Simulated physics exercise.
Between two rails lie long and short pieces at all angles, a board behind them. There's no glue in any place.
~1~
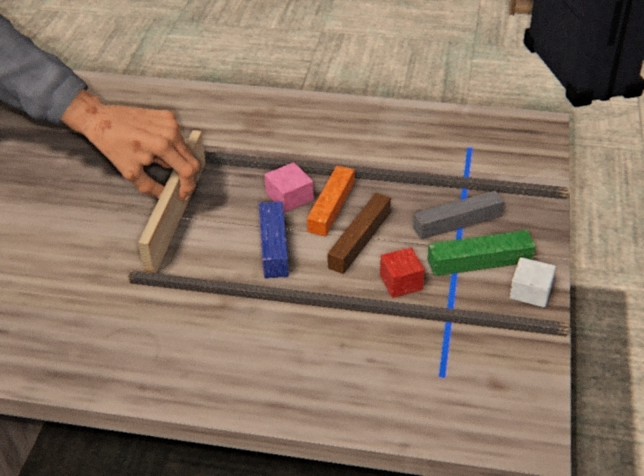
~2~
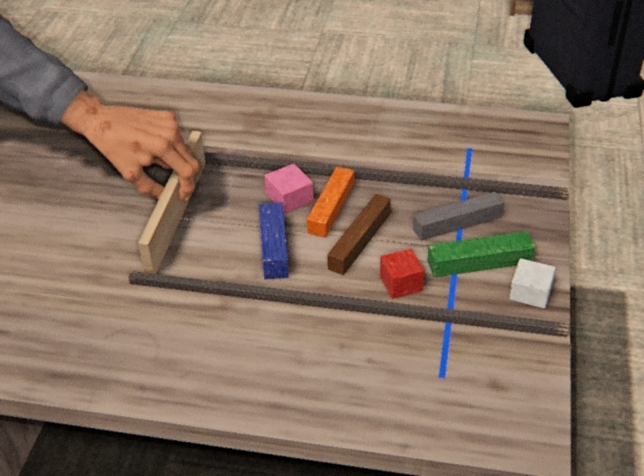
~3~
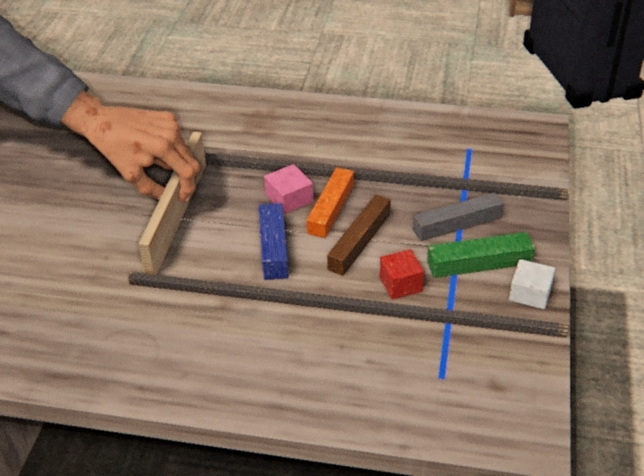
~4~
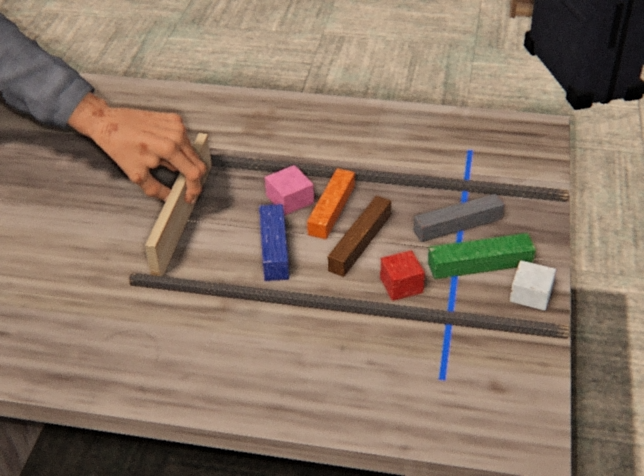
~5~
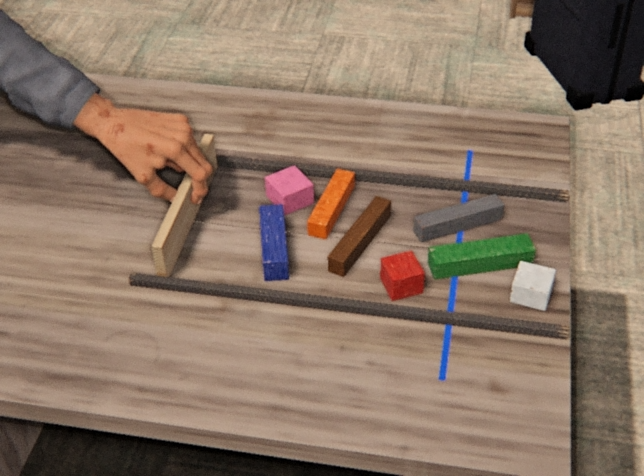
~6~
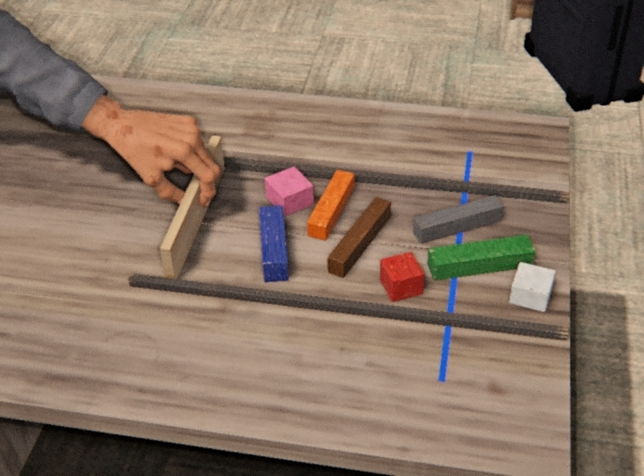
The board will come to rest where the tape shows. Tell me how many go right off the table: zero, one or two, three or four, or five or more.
Zero go right off.
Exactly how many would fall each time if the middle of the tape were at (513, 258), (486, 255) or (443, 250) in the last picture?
Result per try: 3; 3; 0.
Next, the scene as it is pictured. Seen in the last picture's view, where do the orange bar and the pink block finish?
Taking them in turn, first comes (509, 221), then (482, 200).
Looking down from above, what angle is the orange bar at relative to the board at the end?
It sits some 20° out of line.
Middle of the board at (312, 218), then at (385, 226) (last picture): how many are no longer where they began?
One spot: 4. Other spot: 7.
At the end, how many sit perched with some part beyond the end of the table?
The number would be 2.
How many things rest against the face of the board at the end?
It adds up to 2.
Soon after, none off yet; white block at rest near (532, 287); green bar at rest near (481, 257); grey bar at rest near (459, 219).
After that, none off yet; white block at rest near (532, 287); green bar moving near (487, 258); grey bar displaced a little near (478, 228).
In the end, the number that fall off is zero.
